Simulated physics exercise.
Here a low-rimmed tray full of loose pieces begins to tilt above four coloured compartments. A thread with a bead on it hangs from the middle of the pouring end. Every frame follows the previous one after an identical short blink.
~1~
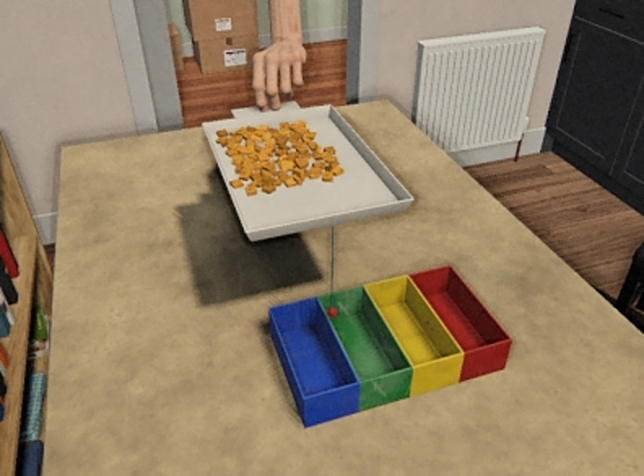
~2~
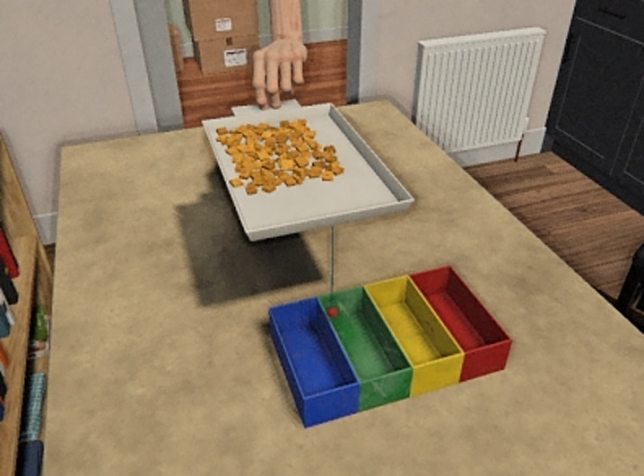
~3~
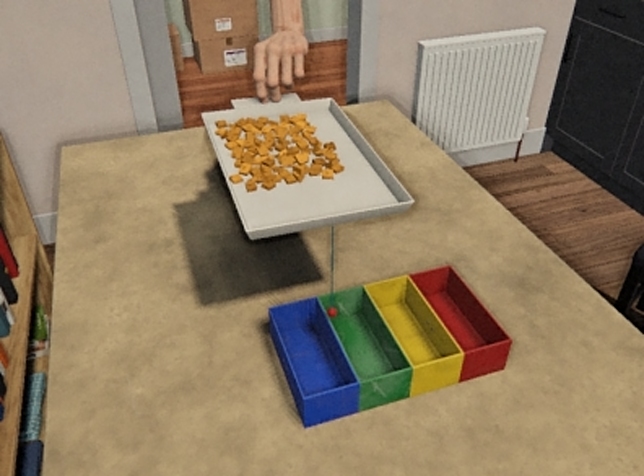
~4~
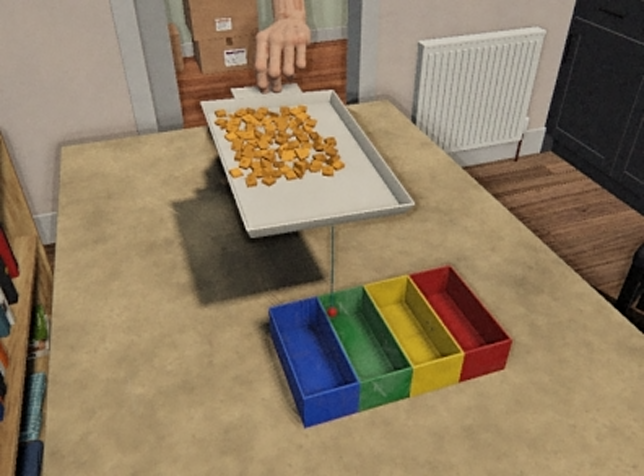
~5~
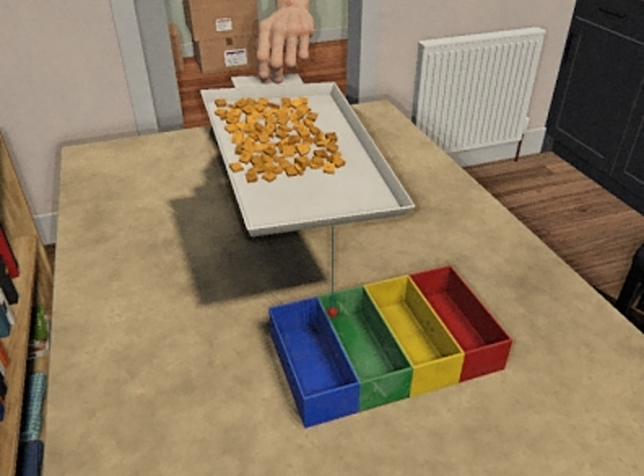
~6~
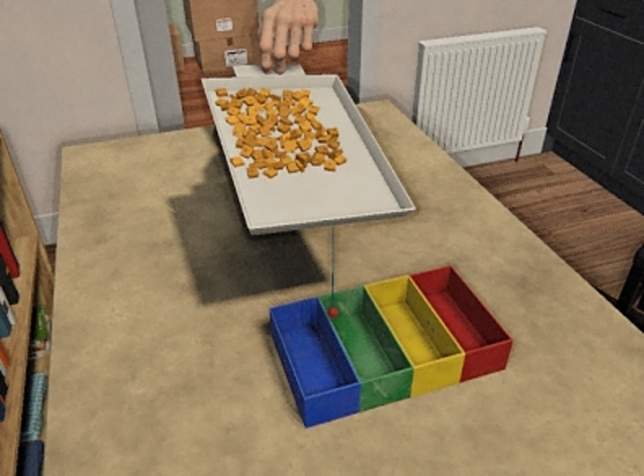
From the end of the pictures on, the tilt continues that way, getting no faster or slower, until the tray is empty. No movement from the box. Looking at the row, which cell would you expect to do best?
I would expect the yellow cell to do best.
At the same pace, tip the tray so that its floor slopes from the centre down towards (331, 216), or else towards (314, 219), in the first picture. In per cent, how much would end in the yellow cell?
Shares: 20 %, then 0 %.
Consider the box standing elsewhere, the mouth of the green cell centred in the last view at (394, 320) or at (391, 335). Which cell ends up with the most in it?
Green; the green cell.
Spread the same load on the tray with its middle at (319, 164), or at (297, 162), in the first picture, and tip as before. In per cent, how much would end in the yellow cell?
Close to 70 in a hundred, then close to 70 in a hundred.
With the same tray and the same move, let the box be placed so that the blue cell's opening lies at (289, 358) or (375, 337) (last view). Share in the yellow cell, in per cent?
First position: Some 70 %; second position: Some 0 %.
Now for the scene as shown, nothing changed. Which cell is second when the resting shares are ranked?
I'd say green.
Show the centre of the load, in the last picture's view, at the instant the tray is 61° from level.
I'd put the middle close to (379, 215).
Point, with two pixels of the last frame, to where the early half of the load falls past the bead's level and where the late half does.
Around (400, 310) and then (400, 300).
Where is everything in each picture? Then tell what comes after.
Corners of the pouring end near (251, 228) and (407, 197), level; middle of the load near (281, 153), small crackers; bead on its thread near (332, 312); blue cell near (332, 402); green cell near (386, 387); yellow cell near (437, 372); red cell near (485, 358), in the first picture.
Corners of the pouring end near (251, 228) and (407, 198), level; middle of the load near (281, 152), in the second picture.
Corners of the pouring end near (251, 227) and (407, 199), tipped barely, lowest at the right corner; middle of the load near (281, 148), in the third picture.
Corners of the pouring end near (252, 225) and (407, 201), tipped a little, lowest at the right corner; middle of the load near (282, 141), in the fourth picture.
Corners of the pouring end near (253, 224) and (408, 203), tipped a little, lowest at the right corner; middle of the load near (282, 135), in the fifth picture.
Corners of the pouring end near (254, 223) and (409, 206), tipped a little, lowest at the right corner; middle of the load near (284, 128); blue cell near (332, 403); green cell near (386, 387); yellow cell near (437, 372); red cell near (486, 358), in the sixth picture.
Shortly afterwards, tray tipped steeply; the bulk on the tray; a little in the yellow cell; only a few in the green cell; a little falling or outside the box.
Next, tray tipped past a quarter turn; near two thirds in the yellow cell; near a quarter in the green cell; only a few in the red cell; a little falling or outside the box.
Some moments later, tray tipped past a quarter turn; the bulk in the yellow cell; near a quarter in the green cell; only a few in the red cell.
In the end, tray tipped past a quarter turn; the bulk in the yellow cell; near a quarter in the green cell; only a few in the red cell; none at all in the blue cell.
